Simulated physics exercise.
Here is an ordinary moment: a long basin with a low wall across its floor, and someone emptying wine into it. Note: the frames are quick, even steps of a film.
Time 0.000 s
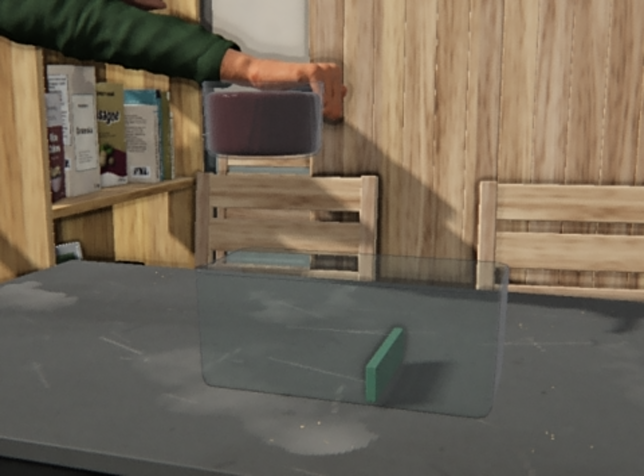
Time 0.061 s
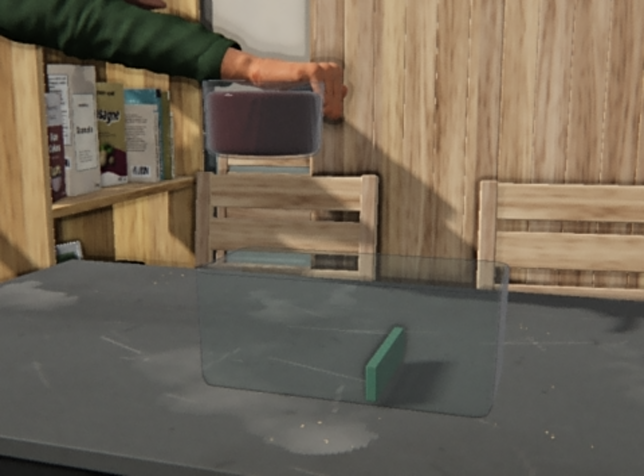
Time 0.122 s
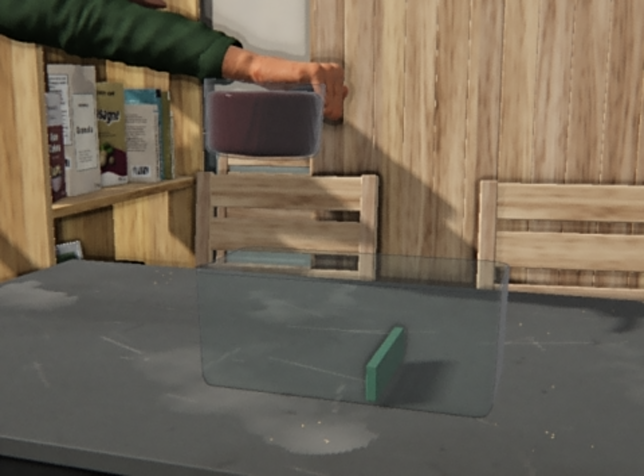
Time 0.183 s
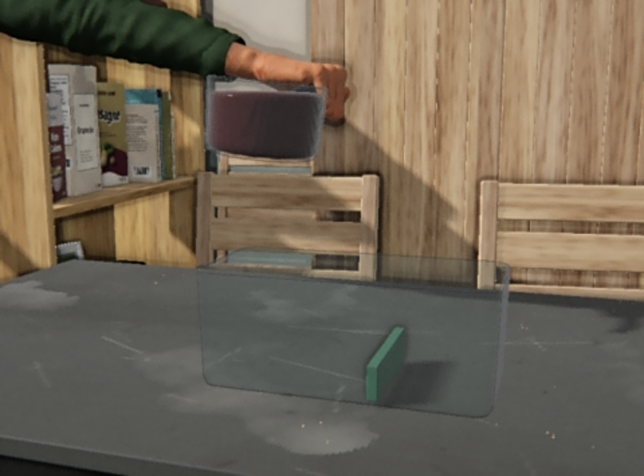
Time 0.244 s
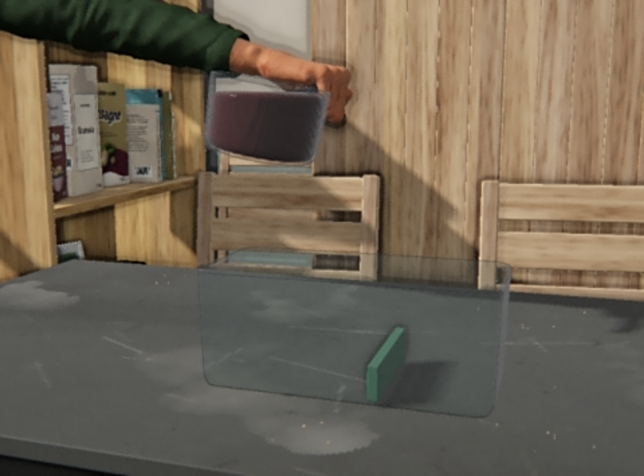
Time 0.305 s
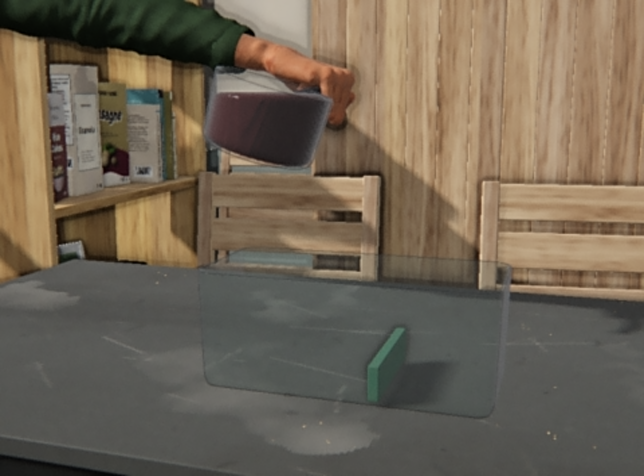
In a room with a wood-panelled wall, seen from slightly above across a dark grey, scuffed table, two pale wooden chairs stand behind it and a bookshelf fills the left side. A clear, empty long basin with a low green wall inside sits on the table, while a green-sleeved arm holds a clear container of dark wine above and behind it. The hand gradually tilts the container, its right side dipping slightly, as the view stays still.
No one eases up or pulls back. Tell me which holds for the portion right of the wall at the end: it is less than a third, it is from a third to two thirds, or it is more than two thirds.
I expect the share right of the wall to be at least a third but at most two thirds.
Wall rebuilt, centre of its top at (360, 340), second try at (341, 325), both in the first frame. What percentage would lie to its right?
In order, near 75 and 85 in a hundred.
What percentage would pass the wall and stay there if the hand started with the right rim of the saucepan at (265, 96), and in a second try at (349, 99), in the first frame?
First place gives some 10 %, second place some 70 %.
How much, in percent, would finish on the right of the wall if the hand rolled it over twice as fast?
About 30 per cent.
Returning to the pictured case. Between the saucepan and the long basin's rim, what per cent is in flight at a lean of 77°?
Estimate: 35 per cent, roughly.
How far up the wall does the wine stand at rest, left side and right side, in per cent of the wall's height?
30 per cent left, 70 per cent right.
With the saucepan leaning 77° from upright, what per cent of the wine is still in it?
My estimate is close to 45 percent remaining.
A moment on, the saucepan is tipped on its side and 46 per cent is still to pour, 5 is left of the wall and 14 right of it.
Next, the saucepan is tipped right over and 5 per cent is still to pour, 30 is left of the wall and 55 right of it.
Then the saucepan is tipped right over and 0 per cent is still to pour, 43 is left of the wall and 56 right of it.
Later the saucepan is tipped right over and 0 per cent is still to pour, 43 is left of the wall and 57 right of it.
At rest 43 per cent lies left of the wall, 56 right of it and 1 outside.
